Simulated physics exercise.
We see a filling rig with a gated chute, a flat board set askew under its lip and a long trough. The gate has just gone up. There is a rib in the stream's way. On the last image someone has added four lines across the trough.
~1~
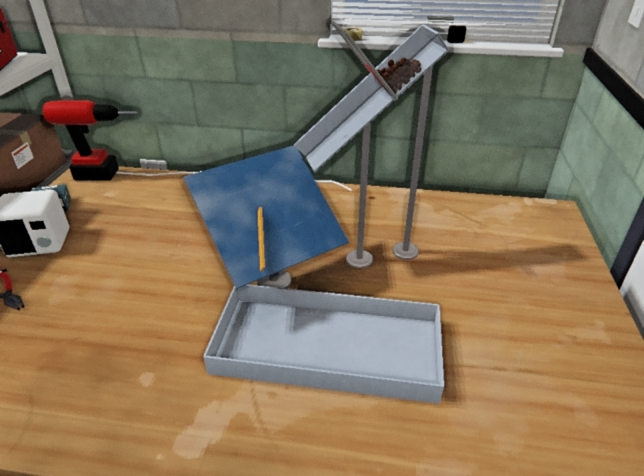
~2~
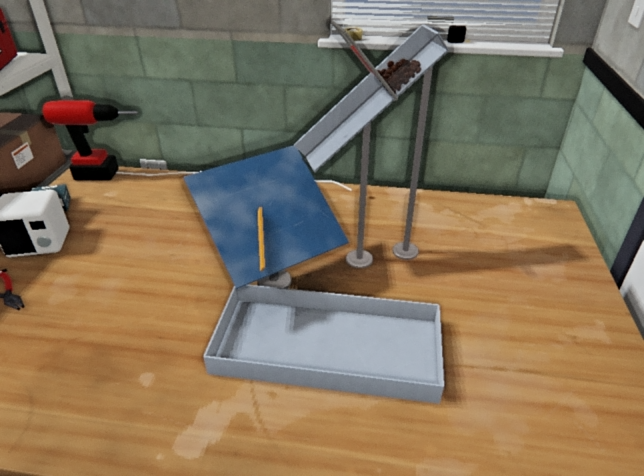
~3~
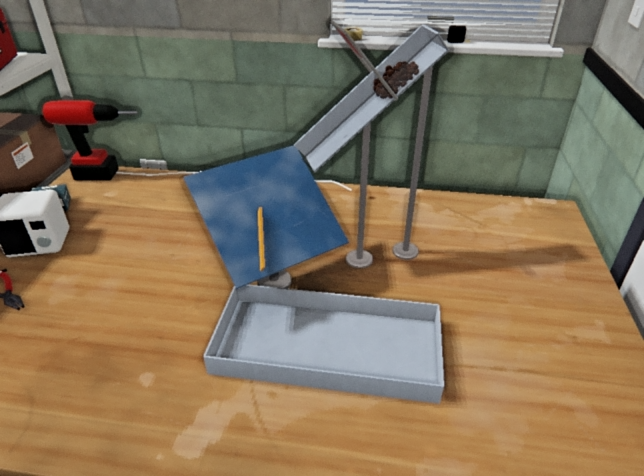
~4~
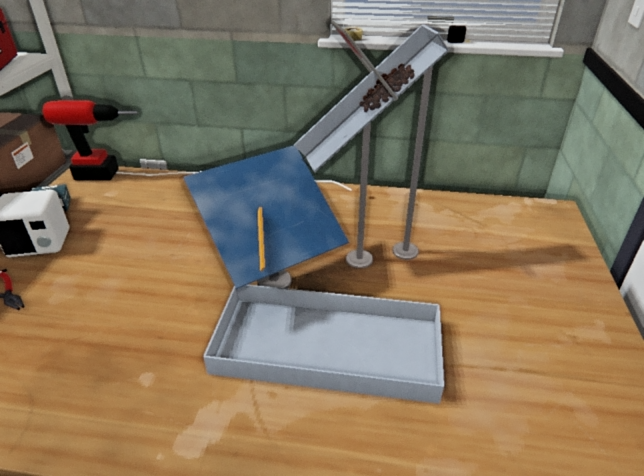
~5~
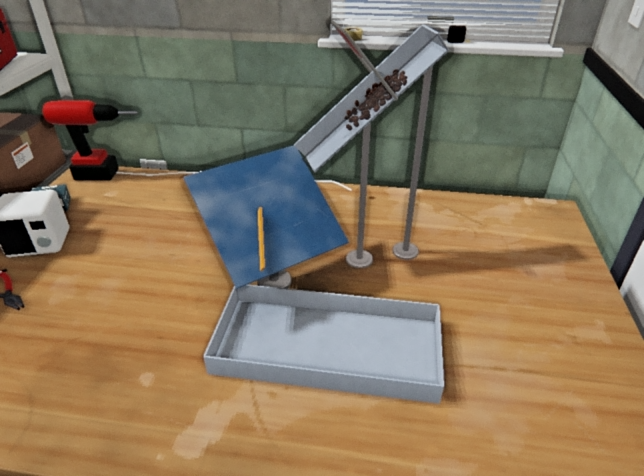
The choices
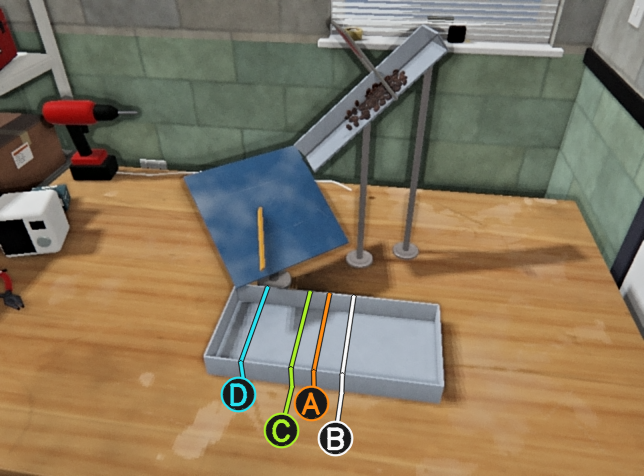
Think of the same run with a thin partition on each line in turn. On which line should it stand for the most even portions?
It is C.
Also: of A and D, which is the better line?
A it is.
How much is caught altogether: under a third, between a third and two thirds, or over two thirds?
It is over two thirds.
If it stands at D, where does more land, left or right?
More lands on the right.
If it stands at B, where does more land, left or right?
The left side.
On the marked copy, line A crosses the front rim at (313, 370); line B crosses the front rim at (342, 373); line C crosses the front rim at (291, 367); line D crosses the front rim at (241, 361).
Choosing A, of what is caught, most on the left of the divider, a small part on the right.
Choosing B, of what is caught, nearly all on the left of the divider, a stray few on the right.
Choosing C, of what is caught, about two thirds on the left of the divider, about a third on the right.
Choosing D, of what is caught, none on the left of the divider, all on the right.
